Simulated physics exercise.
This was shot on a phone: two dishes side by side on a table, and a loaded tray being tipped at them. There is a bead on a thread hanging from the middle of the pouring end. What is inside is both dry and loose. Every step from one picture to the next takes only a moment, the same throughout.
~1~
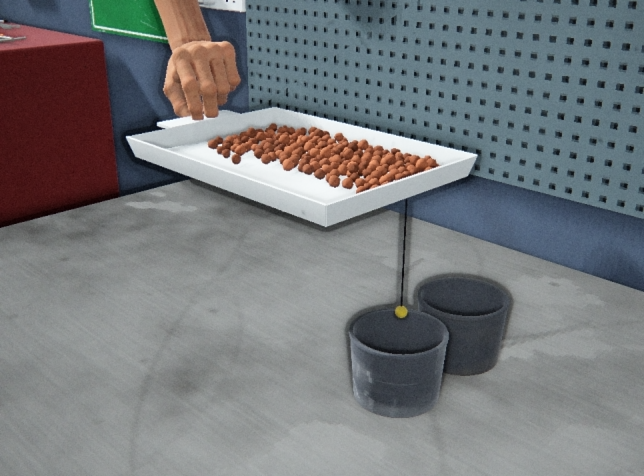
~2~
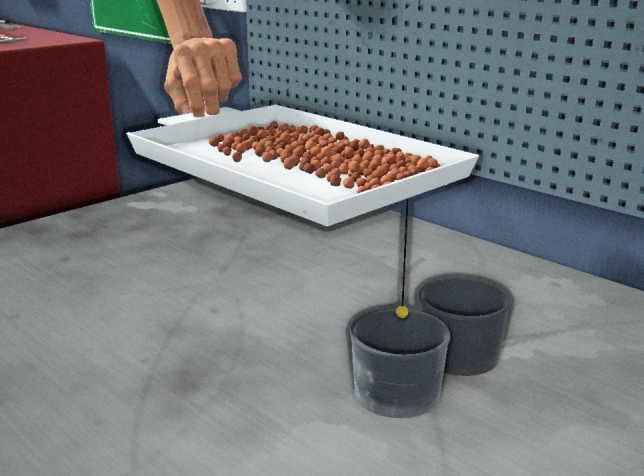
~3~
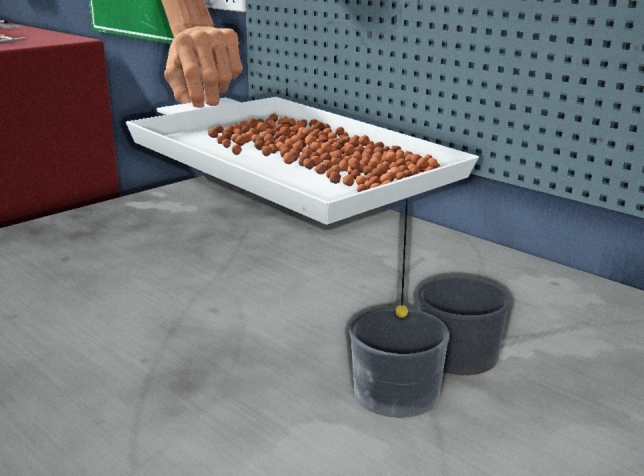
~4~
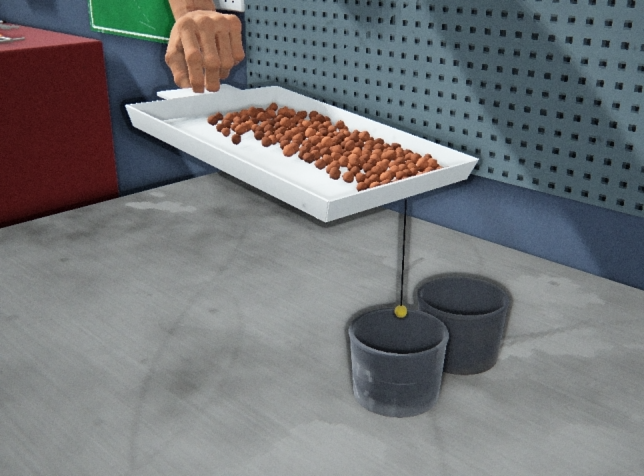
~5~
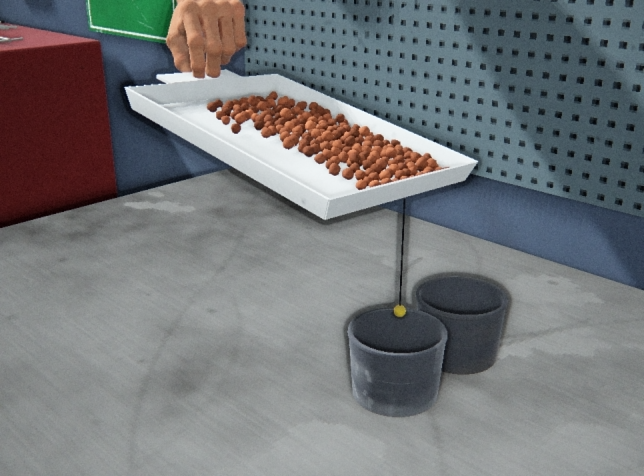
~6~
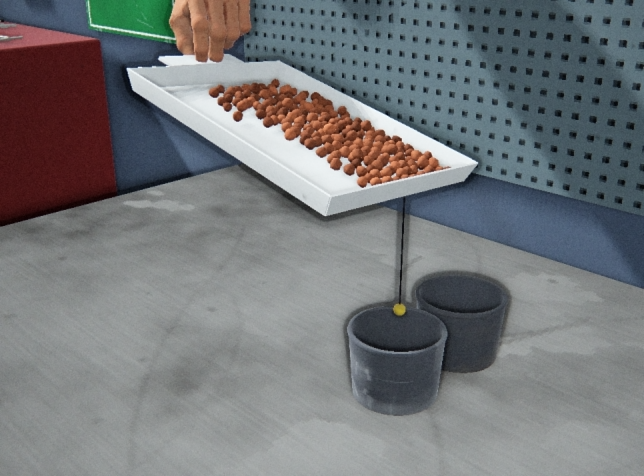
A hand gradually raising the far left end of a white tray of brown clay pellets above two dark dishes.
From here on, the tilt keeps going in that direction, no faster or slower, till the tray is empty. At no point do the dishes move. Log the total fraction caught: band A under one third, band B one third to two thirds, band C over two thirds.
The way it goes, the dishes gather one to two thirds of the pieces.
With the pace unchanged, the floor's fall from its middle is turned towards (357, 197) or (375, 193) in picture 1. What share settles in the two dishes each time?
0 % then 0 %, roughly.
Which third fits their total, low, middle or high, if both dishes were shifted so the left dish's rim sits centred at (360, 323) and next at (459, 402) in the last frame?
Try one: Less than a third; try two: Under a third.
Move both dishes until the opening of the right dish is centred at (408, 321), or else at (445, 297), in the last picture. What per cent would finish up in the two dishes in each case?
You'd get 0 in a hundred first and 30 in a hundred after that.
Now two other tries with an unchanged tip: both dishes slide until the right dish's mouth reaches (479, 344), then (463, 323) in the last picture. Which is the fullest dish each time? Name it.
Position 1 - the dish to the right; position 2 - the dish to the right.
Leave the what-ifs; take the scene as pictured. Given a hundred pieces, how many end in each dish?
The left dish ends up with around 0 percent of the load, the right dish with around 40 percent.
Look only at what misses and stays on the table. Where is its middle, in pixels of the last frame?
Approximate centre, last frame: (530, 401).
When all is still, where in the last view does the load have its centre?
It settles centred around (491, 367).
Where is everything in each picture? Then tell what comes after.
Corners of the pouring end (326, 201) and (469, 155), level; middle of the load (331, 155), clay pellets; left dish (435, 374); right dish (497, 335); bead on its thread (401, 312), in the first picture.
Corners of the pouring end (327, 201) and (470, 155), level; middle of the load (332, 154), in the second picture.
Corners of the pouring end (328, 199) and (470, 156), tipped barely, lowest at the right corner; middle of the load (332, 150), in the third picture.
Corners of the pouring end (329, 197) and (470, 158), tipped a little, lowest at the right corner; middle of the load (332, 144), in the fourth picture.
Corners of the pouring end (329, 195) and (469, 160), tipped a little, lowest at the right corner; middle of the load (332, 138), in the fifth picture.
Corners of the pouring end (331, 192) and (470, 161), tipped a little, lowest at the right corner; middle of the load (333, 131); left dish (433, 372); right dish (496, 333), in the sixth picture.
Just after the last frame, tray tipped steeply; almost all on the tray; just a few outside both; just a few in the air.
A moment on, tray tipped right over; almost all on the tray; just a few in the right dish; just a few outside both; just a few in the air.
Further on, tray tipped past a quarter turn; just a few in the left dish; roughly half in the right dish; roughly half outside both.
When it is over, tray tipped past a quarter turn; just a few in the left dish; roughly half in the right dish; roughly half outside both.
